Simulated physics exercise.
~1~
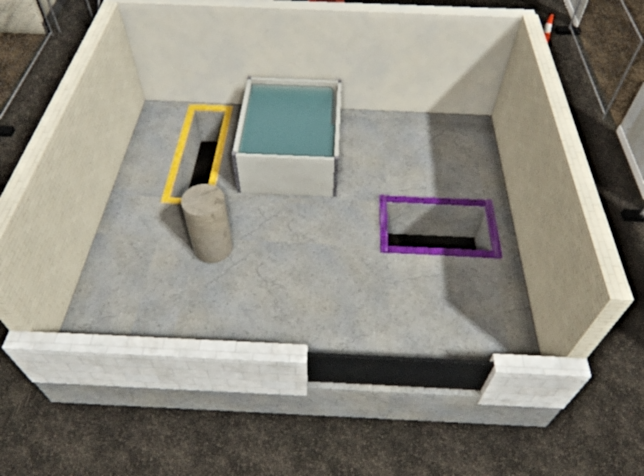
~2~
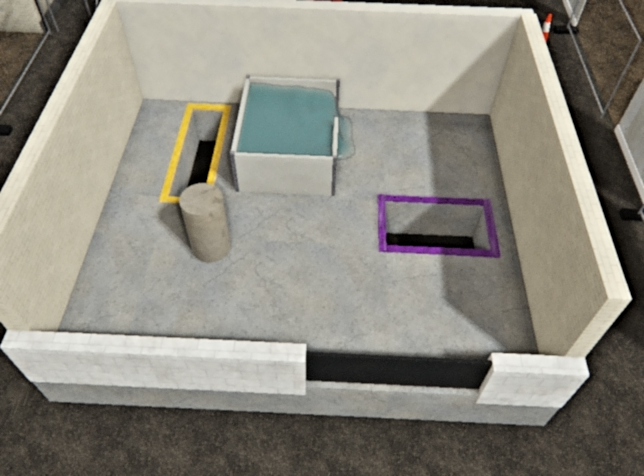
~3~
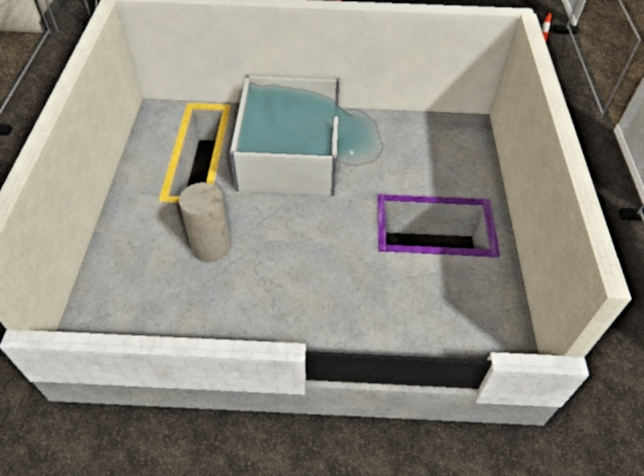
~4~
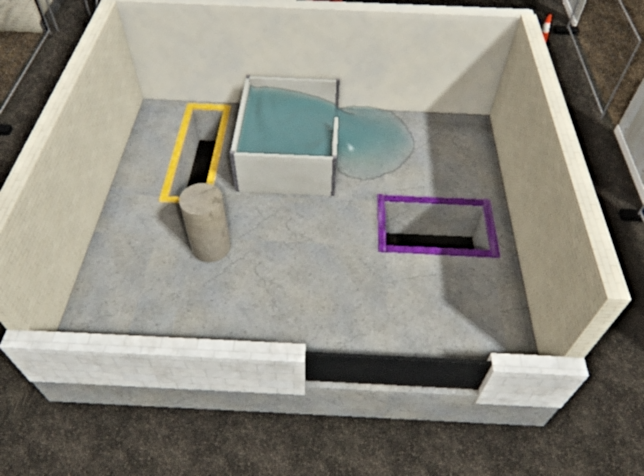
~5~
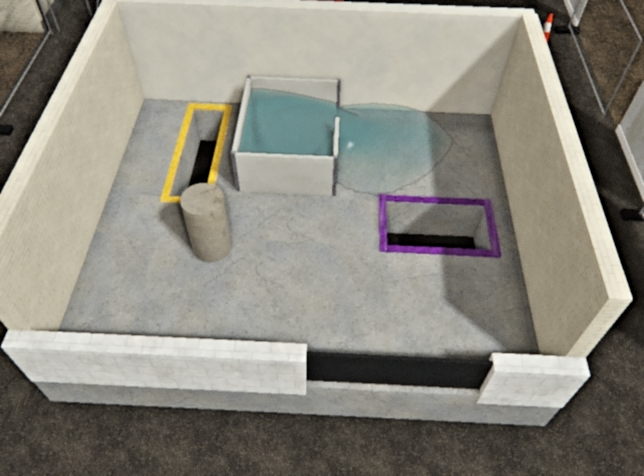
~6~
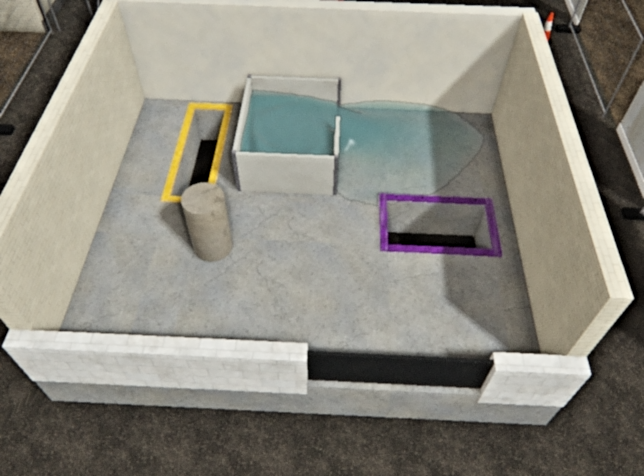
The clip opens on a walled concrete slab with a tank of still blue-green water, a short pillar, and yellow- and purple-edged pits. Water then pours from the tank's right side and spreads rightward across the floor in a widening, thinning sheet, reaching above the purple-edged pit and nearing the right wall.
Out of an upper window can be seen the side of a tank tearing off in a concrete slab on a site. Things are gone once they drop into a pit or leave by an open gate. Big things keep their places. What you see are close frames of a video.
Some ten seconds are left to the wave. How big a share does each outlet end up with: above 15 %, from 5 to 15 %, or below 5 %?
The result: The gate gets below 5 %; the purple pit gets above 15 %; the yellow pit gets below 5 %.
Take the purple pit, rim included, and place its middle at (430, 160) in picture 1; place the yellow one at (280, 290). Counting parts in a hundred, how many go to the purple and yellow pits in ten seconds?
Purple 55%, yellow 8%.
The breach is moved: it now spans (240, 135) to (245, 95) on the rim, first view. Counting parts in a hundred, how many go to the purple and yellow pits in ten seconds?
In percent: Purple 0, yellow 90.
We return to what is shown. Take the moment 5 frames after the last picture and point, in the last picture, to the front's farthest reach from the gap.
The front tops out at about (513, 225).
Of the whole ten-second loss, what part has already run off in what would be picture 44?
Working it through, I arrive at 75 per cent.
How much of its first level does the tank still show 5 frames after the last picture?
Somewhere around 60 %, give or take.
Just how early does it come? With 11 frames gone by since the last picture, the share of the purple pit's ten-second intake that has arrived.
Estimate: Some 5 per cent.
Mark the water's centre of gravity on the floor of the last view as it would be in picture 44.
It is near (385, 187).
A moment on, water covers 20 % of the floor; the gate 0 %, the purple pit 1 %, the yellow pit 0 %.
Next, water covers 25 % of the floor; the gate 0 %, the purple pit 3 %, the yellow pit 0 %.
Then, water covers 35 % of the floor; the gate 0 %, the purple pit 14 %, the yellow pit 0 %.
Later, water covers 60 % of the floor; the gate 0 %, the purple pit 29 %, the yellow pit 1 %.
In the end, water covers 80 % of the floor; the gate 0 %, the purple pit 39 %, the yellow pit 2 %.
